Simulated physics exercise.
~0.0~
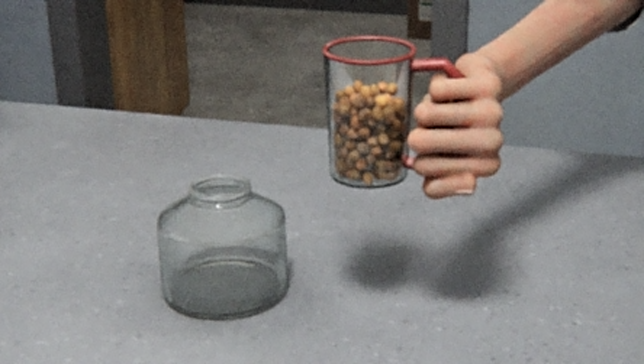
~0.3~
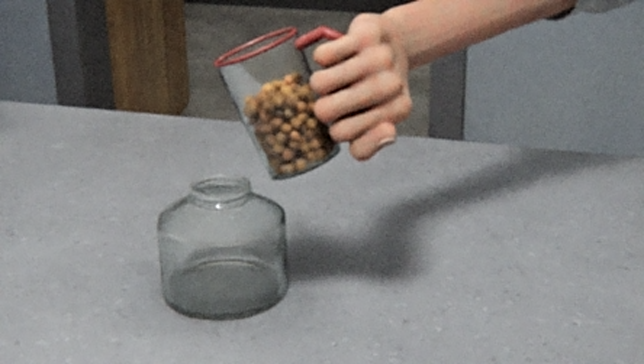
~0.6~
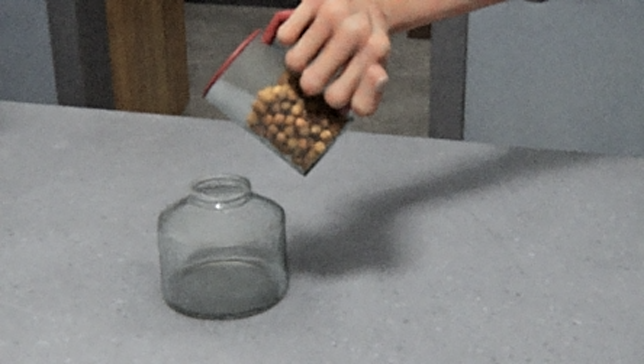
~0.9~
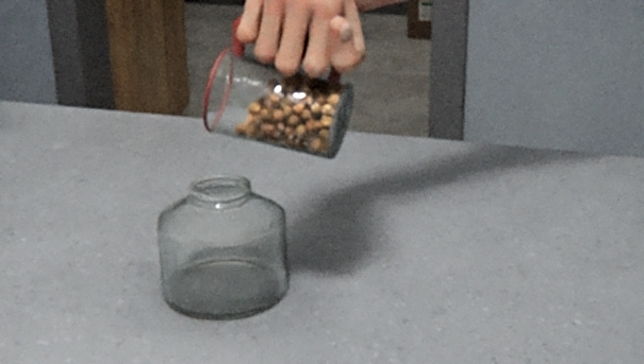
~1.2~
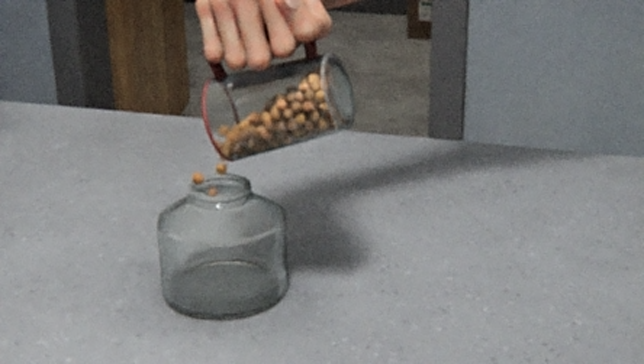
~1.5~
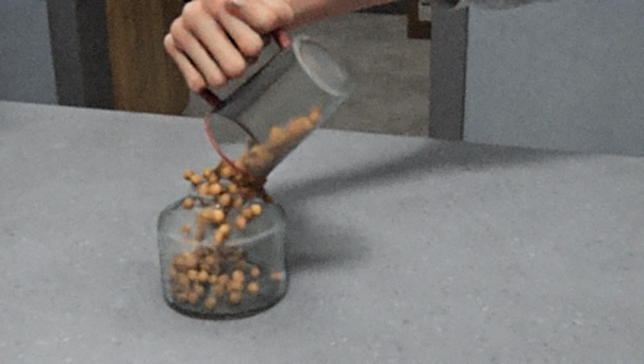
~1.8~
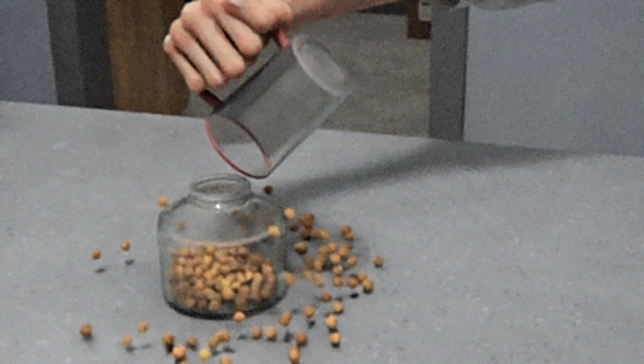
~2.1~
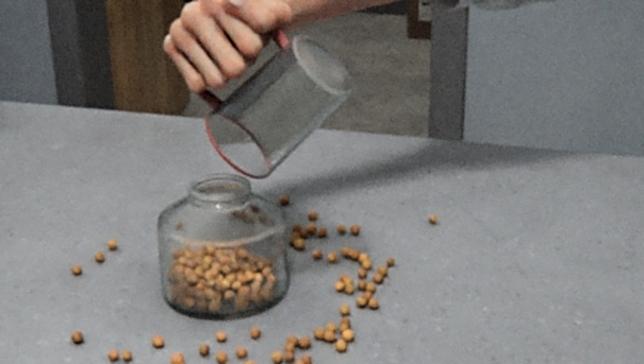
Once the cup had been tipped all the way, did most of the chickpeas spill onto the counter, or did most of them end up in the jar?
Most of them ended up in the jar. A smaller part spilled around it on the counter, and the cup was left empty.
Roasted chickpeas tumbled out of a clear, red-rimmed cup as a hand moved it left over a glass jar and tipped it further and further. Most landed in the jar, but many scattered across the gray counter, and the cup ended up empty.
